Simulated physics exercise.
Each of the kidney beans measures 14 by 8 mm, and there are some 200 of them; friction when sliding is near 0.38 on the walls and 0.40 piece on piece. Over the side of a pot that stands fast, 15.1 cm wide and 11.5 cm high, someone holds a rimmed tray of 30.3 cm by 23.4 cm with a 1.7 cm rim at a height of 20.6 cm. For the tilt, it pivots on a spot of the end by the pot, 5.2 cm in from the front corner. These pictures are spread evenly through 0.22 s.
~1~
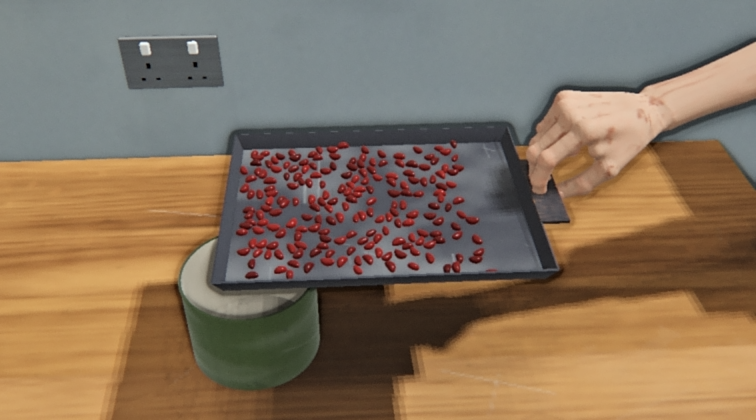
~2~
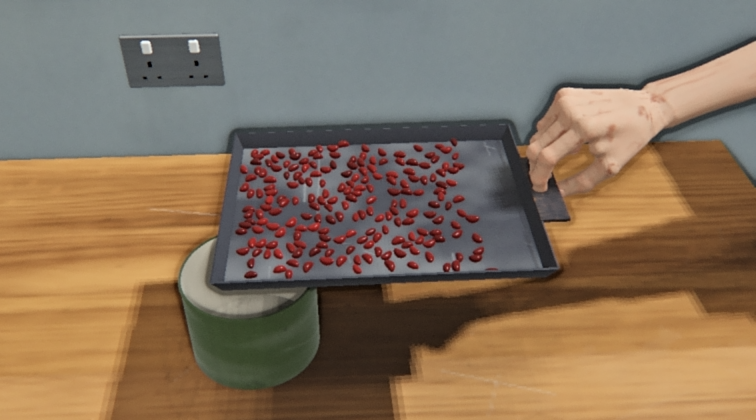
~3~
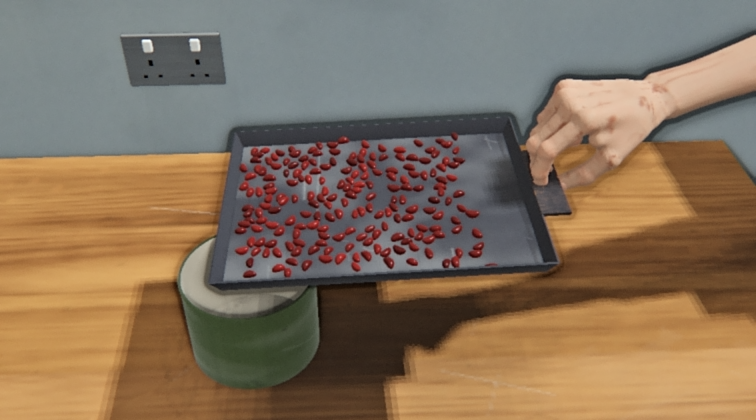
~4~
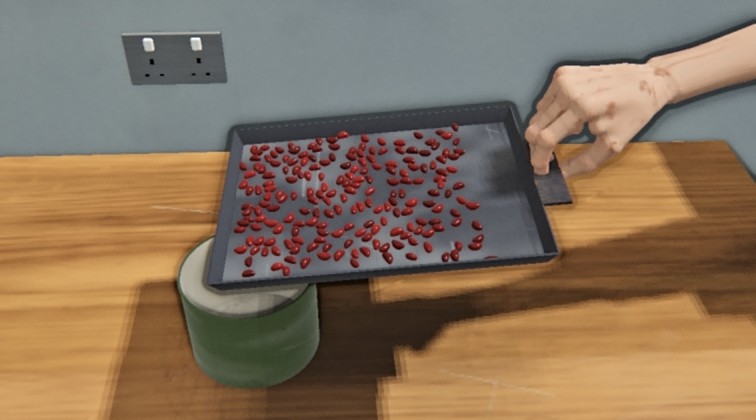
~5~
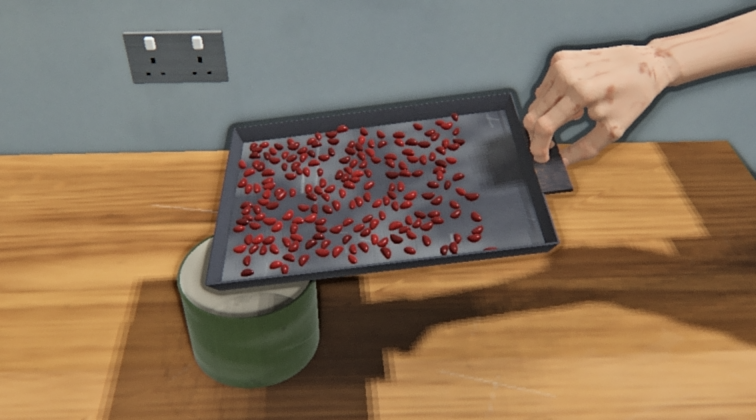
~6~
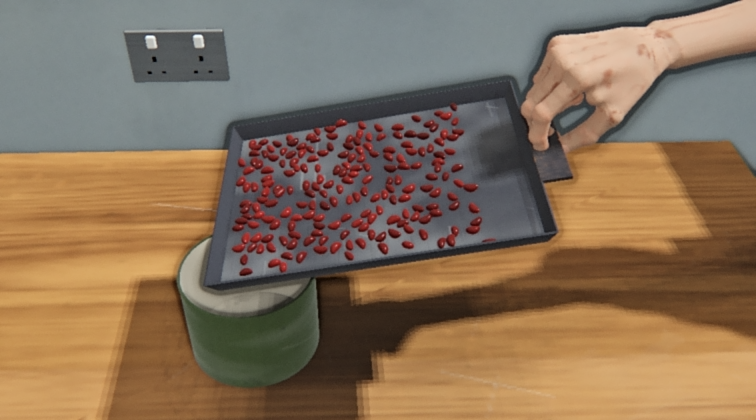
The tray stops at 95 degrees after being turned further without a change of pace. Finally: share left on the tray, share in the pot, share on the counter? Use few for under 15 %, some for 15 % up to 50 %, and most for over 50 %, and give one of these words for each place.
Tray: Few, pot: Some, counter: Most.
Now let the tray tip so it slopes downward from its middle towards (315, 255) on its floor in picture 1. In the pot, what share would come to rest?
Something like 0 per cent of the pieces.
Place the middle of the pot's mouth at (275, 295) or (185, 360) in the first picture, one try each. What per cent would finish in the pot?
Estimates: 0 in a hundred and 65 in a hundred.
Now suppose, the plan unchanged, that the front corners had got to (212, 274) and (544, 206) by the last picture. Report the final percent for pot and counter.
You'd end with pot at 50 and counter at 50.
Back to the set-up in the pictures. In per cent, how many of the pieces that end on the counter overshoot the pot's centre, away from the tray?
80 %.
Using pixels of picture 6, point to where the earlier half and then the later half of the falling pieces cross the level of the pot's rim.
First near (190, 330), then at (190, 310).
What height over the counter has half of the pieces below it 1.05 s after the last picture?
Roughly 12 centimetres.
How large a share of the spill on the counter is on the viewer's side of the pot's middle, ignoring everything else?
Estimate: Close to 90 per cent of the pieces.
Then, 0.63 s after the last picture, tilt 50 degrees; the tray holds 95 %, the pot 0 %.
Then, 1.05 s after the last picture, tilt 77 degrees; the tray holds 35 %, the pot 15 %.
Then, 1.54 s after the last picture, tilt 95 degrees; the tray holds 0 %, the pot 30 %.
In the end, tray 0 %, pot 30 %, counter 70 %.
